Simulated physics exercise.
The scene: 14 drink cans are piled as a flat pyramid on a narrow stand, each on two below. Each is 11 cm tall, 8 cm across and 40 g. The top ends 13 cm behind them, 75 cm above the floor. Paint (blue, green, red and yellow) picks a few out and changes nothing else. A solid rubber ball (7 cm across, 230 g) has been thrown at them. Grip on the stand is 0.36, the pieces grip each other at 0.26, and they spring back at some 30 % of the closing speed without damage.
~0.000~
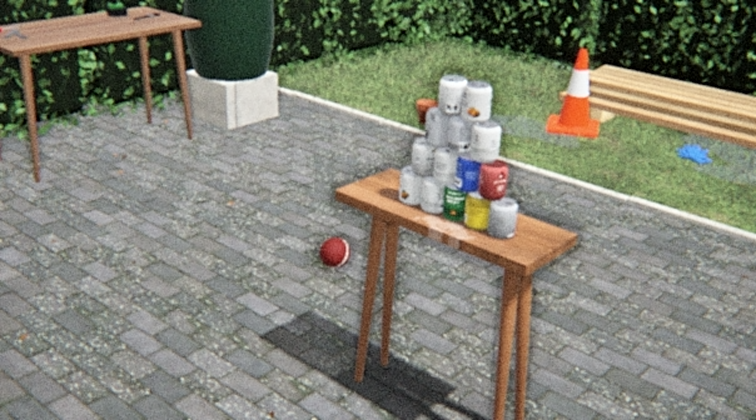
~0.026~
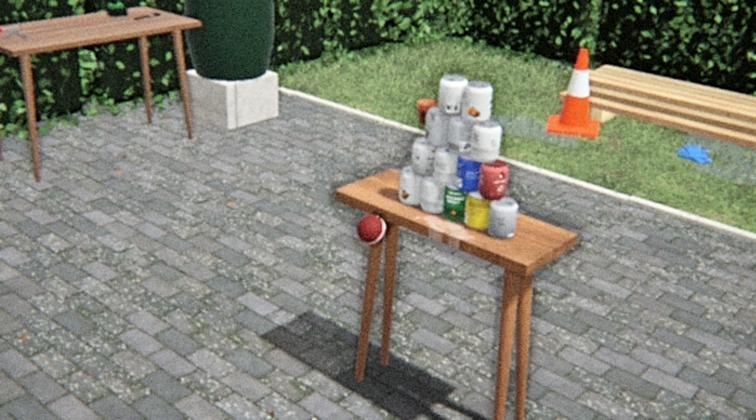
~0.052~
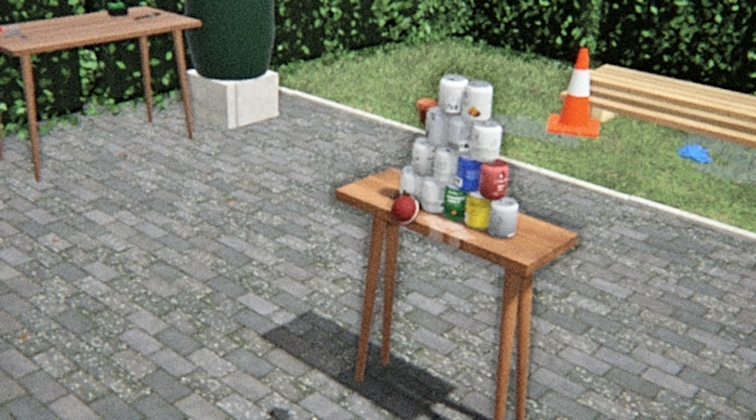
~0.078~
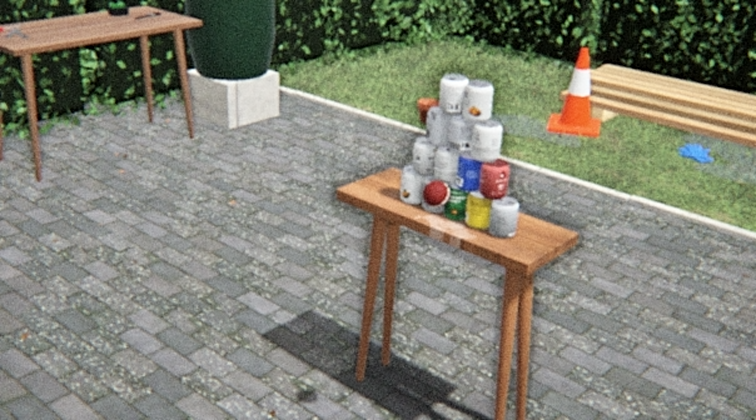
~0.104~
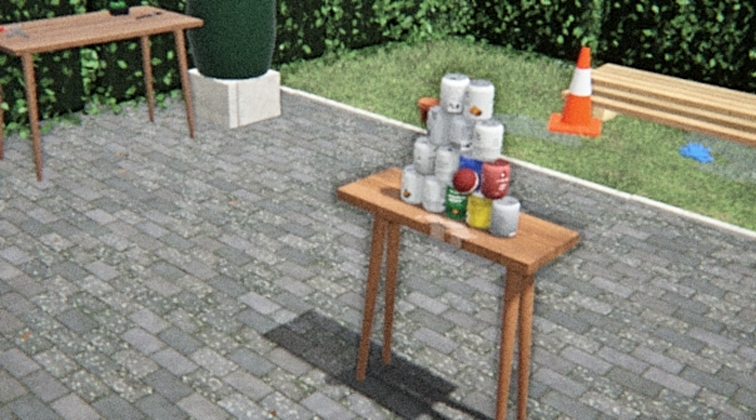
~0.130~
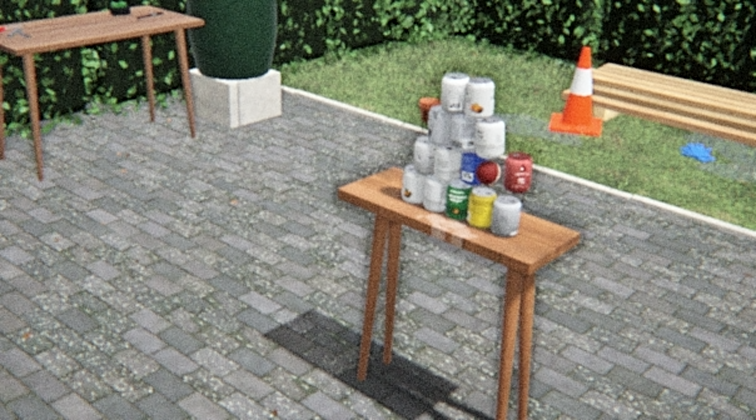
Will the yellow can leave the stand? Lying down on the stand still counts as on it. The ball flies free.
The yellow can remains on top.
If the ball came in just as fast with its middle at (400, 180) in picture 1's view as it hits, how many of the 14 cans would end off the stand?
In that case 4.
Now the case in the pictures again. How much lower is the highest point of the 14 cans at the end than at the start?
Roughly 10 cm.
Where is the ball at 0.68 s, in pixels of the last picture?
At about (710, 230).
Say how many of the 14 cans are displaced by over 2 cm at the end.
It is 8.
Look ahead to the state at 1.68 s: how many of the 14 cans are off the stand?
At that moment 7.
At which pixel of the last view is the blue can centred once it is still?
At about (487, 190).
After 0.34 s, ball still moving; 1 of the 14 cans off the stand; yellow can unmoved; red can 38° from how it stood, 17 cm lower.
After 0.68 s, ball still moving; 3 of the 14 cans off the stand; yellow can unmoved; blue can upside down.
After 1.16 s, ball still moving; 5 of the 14 cans off the stand; yellow can unmoved; red can upside down.
After 1.68 s, ball still moving; 7 of the 14 cans off the stand; yellow can unmoved; blue can on its side.
In the end (1.9 s), ball rolling away; 7 of the 14 cans off the stand; yellow can unmoved; blue can on its side; red can on its side. From the last view, middles, yellow can near (484, 208), blue can near (487, 190).
